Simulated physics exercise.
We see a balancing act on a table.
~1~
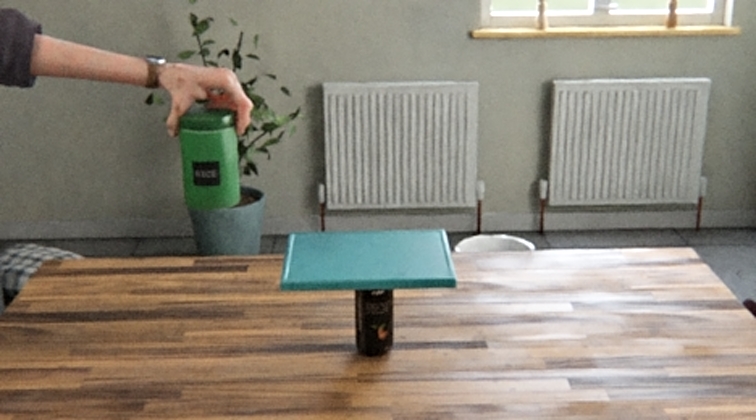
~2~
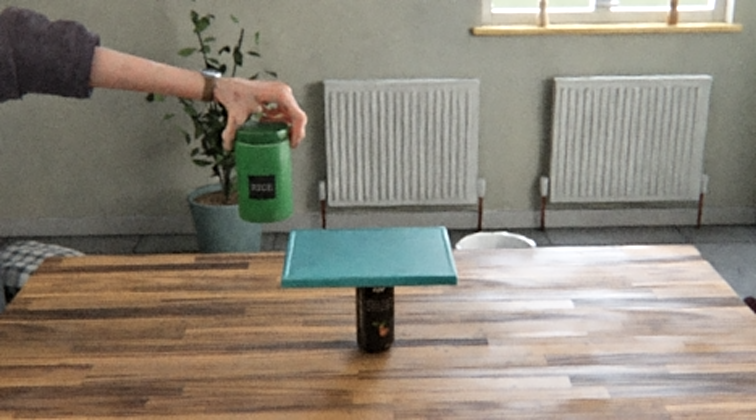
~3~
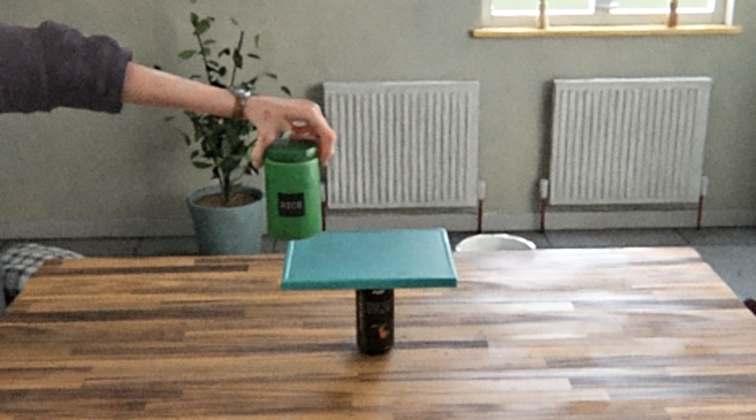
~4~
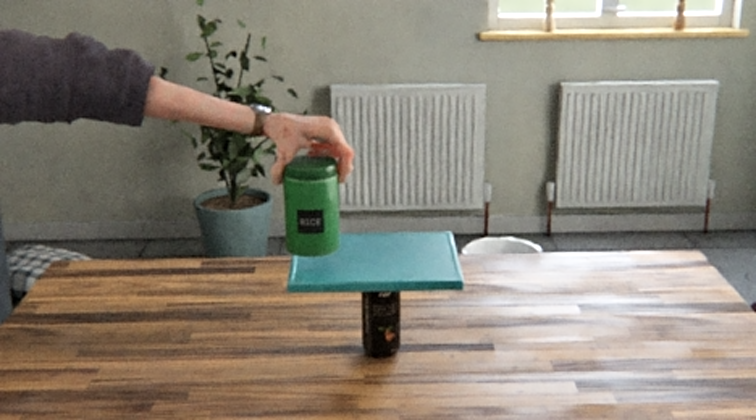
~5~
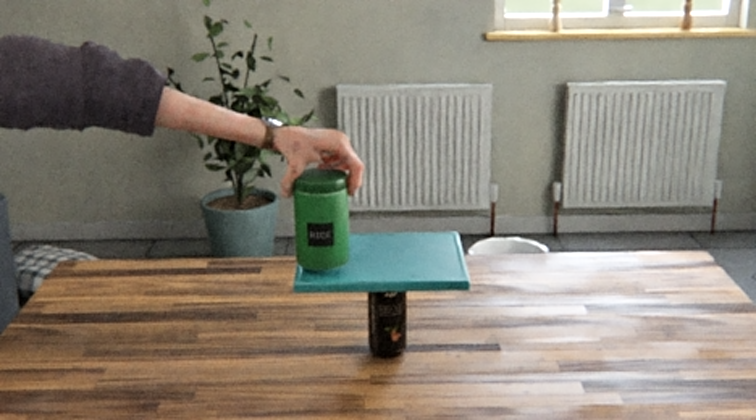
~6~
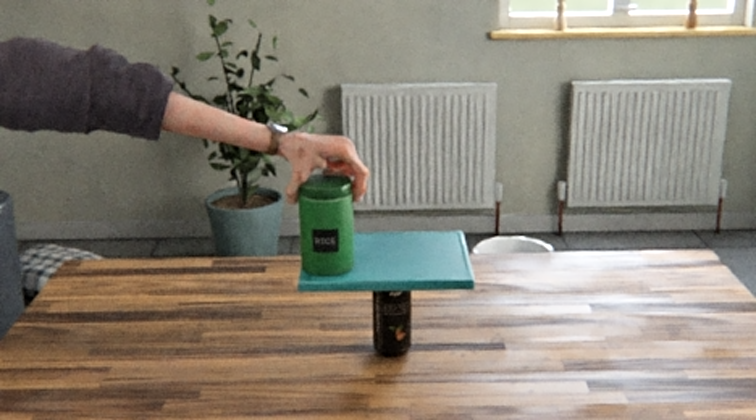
In a room with pale green walls, two white radiators and a potted plant, a wooden table is seen from the front and slightly above. A flat turquoise lid rests across a dark can near the middle of the table, while a hand reaching in from the left grips a green jar. The hand moves the jar rightward and down onto the lid's left side, still holding it, as the camera shifts slightly left.
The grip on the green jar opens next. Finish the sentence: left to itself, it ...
... drops.
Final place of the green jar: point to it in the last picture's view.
End position in the final view: Approximately (280, 354).
Then, 0.30 s later than the last frame, green jar now fallen; turquoise lid tilted by 51°.
Then, 0.50 s later than the last frame, turquoise lid now fallen.
Then, 0.90 s later than the last frame, black can tilted by 5°.
When it is over, fallen, green jar and turquoise lid; black can as before. End places, in pixels of the last picture, green jar near (280, 354). The stack loses its balance.
